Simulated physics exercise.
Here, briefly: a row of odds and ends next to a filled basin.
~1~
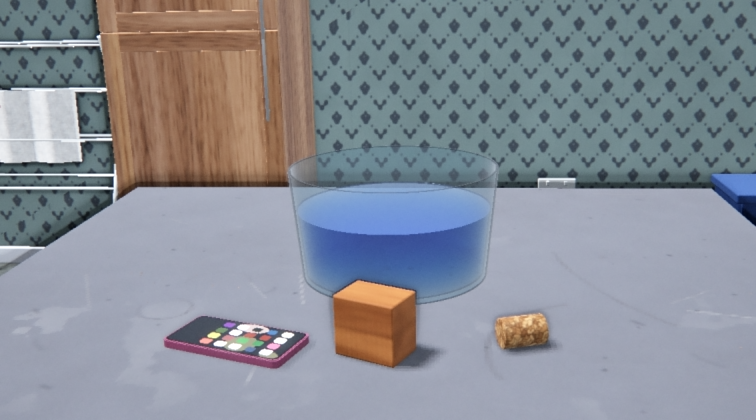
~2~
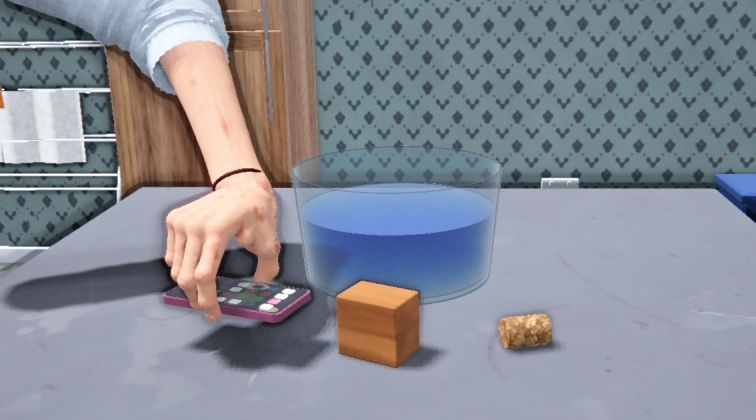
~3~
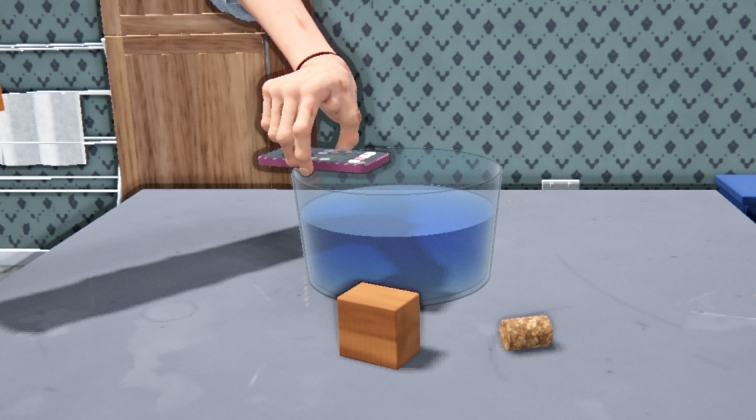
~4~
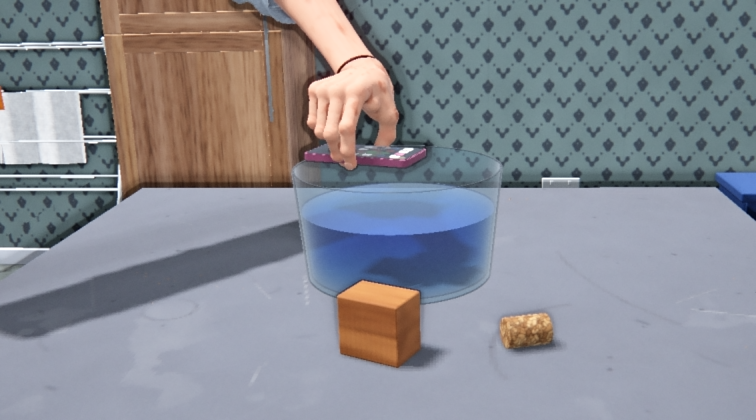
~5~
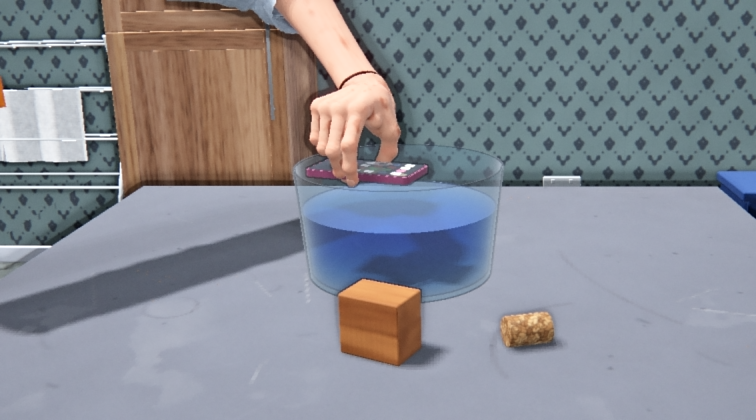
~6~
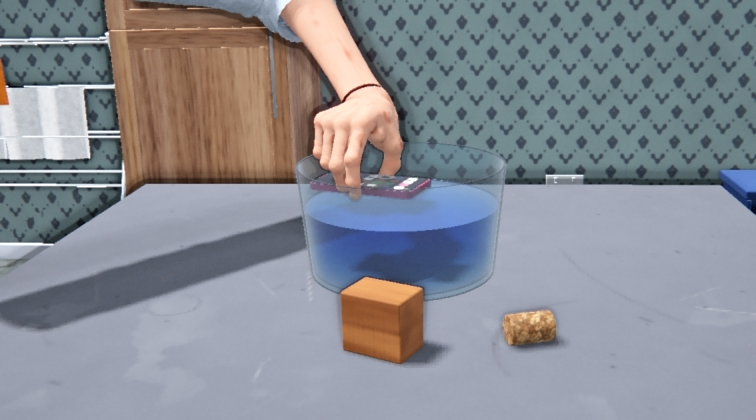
Phone being picked up by a hand, carried right over a clear basin of blue water and lowered to just above the surface.
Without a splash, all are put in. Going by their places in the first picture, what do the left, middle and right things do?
Well, from the left it falls to the base, then remains up, then remains up.
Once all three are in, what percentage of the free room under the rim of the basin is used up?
Some 8 per cent.
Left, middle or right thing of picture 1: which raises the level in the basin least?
Lab note: The right-end position.
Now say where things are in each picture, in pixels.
In the first picture, the row from the left; phone (236, 340); wooden block (375, 323); cork (522, 331).
In the second picture, a hand picks up the phone; phone (236, 297); cork (525, 332).
In the third picture, it is carried over; phone (324, 159); wooden block (379, 325).
In the fourth picture, it is above the basin; phone (365, 154); cork (526, 331).
In the fifth picture, it comes down; phone (367, 170); wooden block (380, 321).
In the sixth picture, it is just over the surface; phone (370, 184); wooden block (383, 319); cork (530, 328).
A moment on, the phone drops to the bottom.
Further on, the wooden block stays afloat.
When it is over, the cork stays afloat; afloat, wooden block and cork.
